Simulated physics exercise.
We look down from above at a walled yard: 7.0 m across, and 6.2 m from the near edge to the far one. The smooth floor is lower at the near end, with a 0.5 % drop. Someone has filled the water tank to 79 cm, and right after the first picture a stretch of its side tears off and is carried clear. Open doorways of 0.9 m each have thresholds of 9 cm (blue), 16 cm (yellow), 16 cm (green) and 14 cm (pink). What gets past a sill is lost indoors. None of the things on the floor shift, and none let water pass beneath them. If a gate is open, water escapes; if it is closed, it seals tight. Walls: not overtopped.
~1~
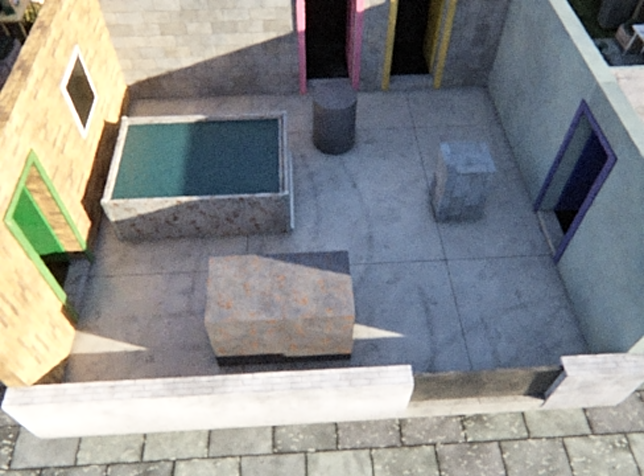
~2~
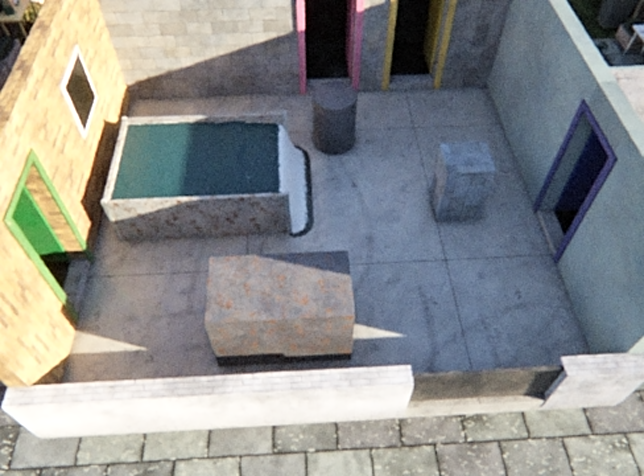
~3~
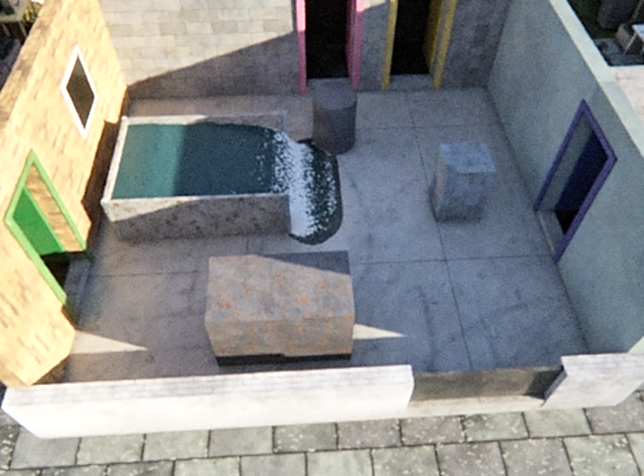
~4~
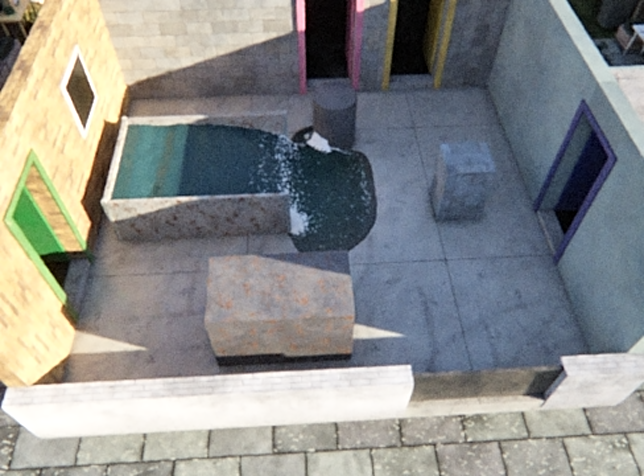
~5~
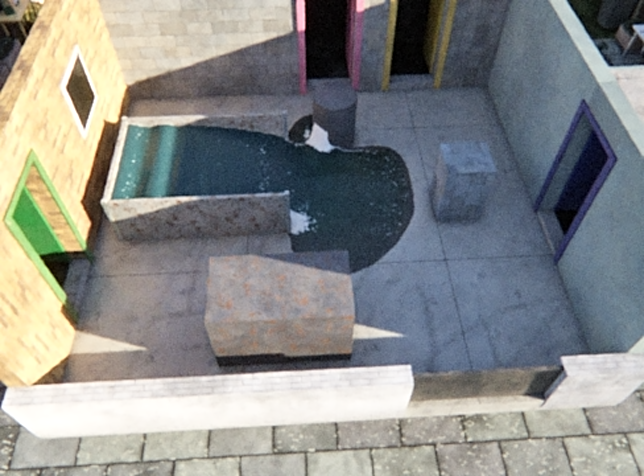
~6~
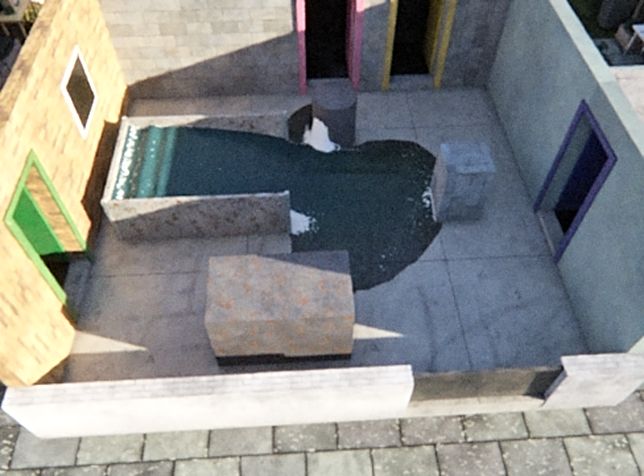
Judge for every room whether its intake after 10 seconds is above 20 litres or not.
At the end, blue door: Over, yellow door: Not over, green door: Not over, pink door: Not over.
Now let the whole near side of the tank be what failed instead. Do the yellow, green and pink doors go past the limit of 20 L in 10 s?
For yellow, too little; for green, too much; for pink, too little.
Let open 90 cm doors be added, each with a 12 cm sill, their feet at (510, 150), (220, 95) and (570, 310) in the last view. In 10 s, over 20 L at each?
In sequence the answers are more than that, less than that and more than that.
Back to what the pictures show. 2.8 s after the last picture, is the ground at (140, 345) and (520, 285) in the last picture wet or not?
I'd say spared, then drenched.
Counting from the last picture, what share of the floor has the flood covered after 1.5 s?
Close to 55 in a hundred parts are wet.
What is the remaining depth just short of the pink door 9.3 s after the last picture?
It's about 6.5 cm.
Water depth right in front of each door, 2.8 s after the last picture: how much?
In centimetres - blue: 7, yellow: 13, green: 0, pink: 12.
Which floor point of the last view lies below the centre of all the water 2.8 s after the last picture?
Roughly (388, 201) in the last picture.
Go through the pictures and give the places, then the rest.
The first frame shows the water tank at (202, 158) is whole and still, 79 cm deep.
In the second frame, the front is at (291, 149), 1.0 m from the gap at (286, 176); 0.5 m2 of floor is under water; 79 cm left at the back of the water tank.
In the third frame, the front is at (311, 141), 1.2 m from the gap at (286, 179); 1.5 m2 of floor is under water; 79 cm left at the back of the water tank.
In the fourth frame, water pours out at (286, 180) and has run 1.5 m, to a hidden place; typically 13 cm deep outside, 79 cm at the water tank's back.
In the fifth frame, the front is at (408, 211), 2.0 m from the gap at (286, 181); 4.7 m2 of floor is under water; 78 cm left at the back of the water tank.
In the sixth frame, water pours out at (286, 181) and has run 2.6 m, to a hidden place; typically 8 cm deep outside, 70 cm at the water tank's back.
Then, 0.7 s after the last picture water covers 40 % of the floor and is deepest (50 cm) near (424, 199); blue door 4 cm at the sill, 0 L in, yellow door not reached, green door not reached, pink door 8 cm at the sill, 0 L in.
Then, 1.5 s after the last picture water covers 55 % of the floor and is deepest (42 cm) near (424, 199); blue door 6 cm at the sill, 0 L in, yellow door not reached, green door not reached, pink door 10 cm at the sill, 0 L in.
Then, 2.8 s after the last picture water covers 65 % of the floor and is deepest (34 cm) near (483, 92); blue door 7 cm at the sill, 1 L in, yellow door 13 cm at the sill, 0 L in, green door not reached, pink door 12 cm at the sill, 0 L in.
Then, 5.3 s after the last picture water covers 85 % of the floor and is deepest (27 cm) near (131, 144); blue door 18 cm at the sill, 31 L in, yellow door 11 cm at the sill, 0 L in, green door not reached, pink door 5 cm at the sill, 4 L in.
Then, 9.3 s after the last picture water covers 100 % of the floor and is deepest (19 cm) near (71, 409); blue door 12 cm at the sill, 62 L in, yellow door 9 cm at the sill, 0 L in, green door 12 cm at the sill, 1 L in, pink door 6 cm at the sill, 5 L in.
